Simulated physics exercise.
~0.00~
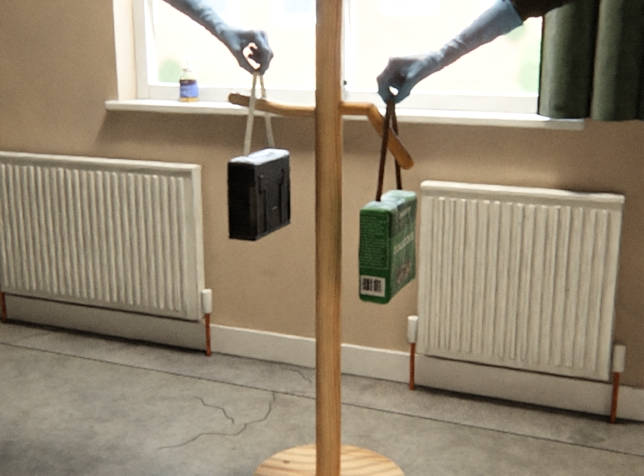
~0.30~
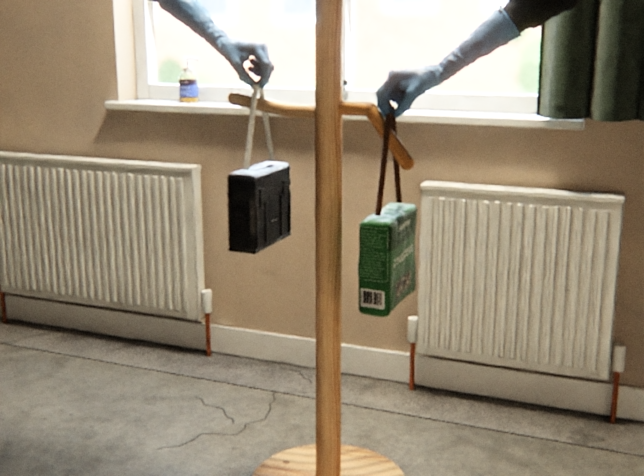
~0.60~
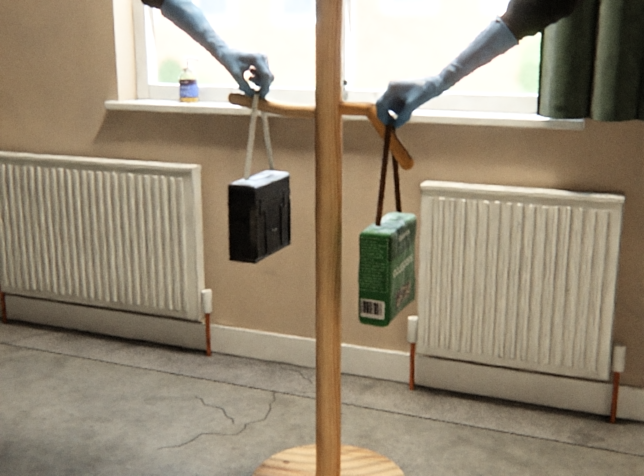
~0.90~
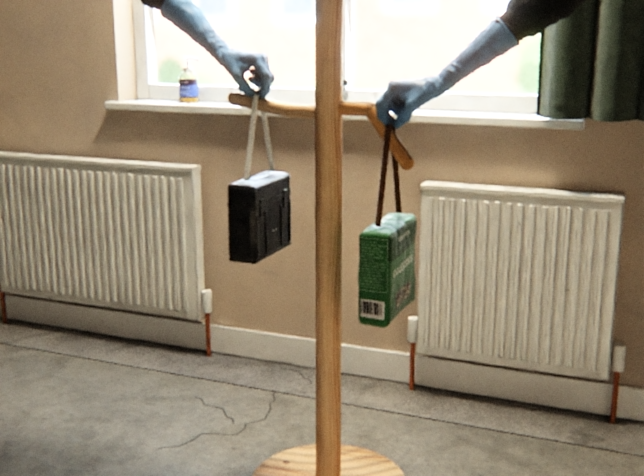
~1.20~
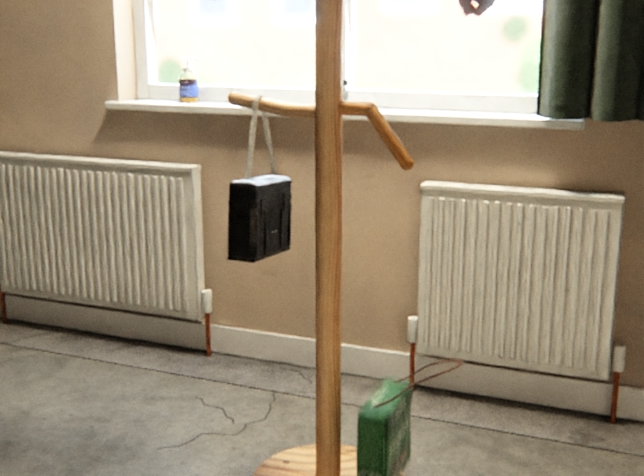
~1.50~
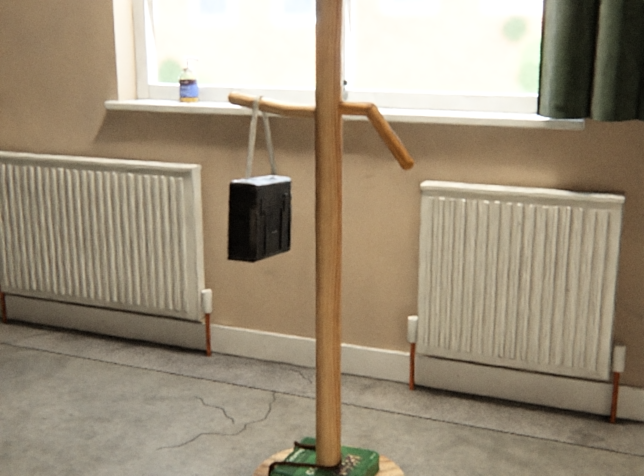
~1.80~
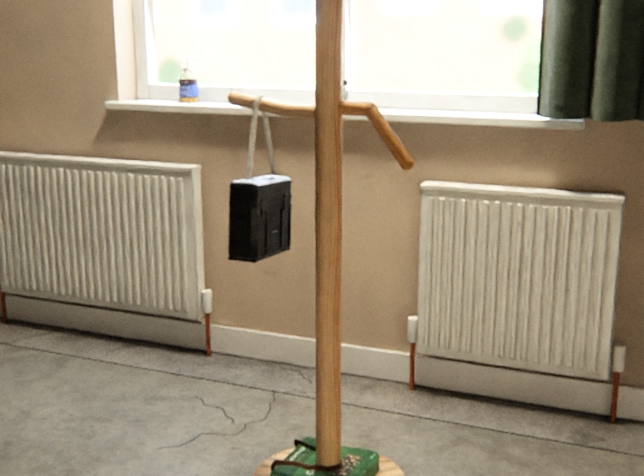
Gloved hands lower a black case and green bag at pegs; only the case stays hanging.
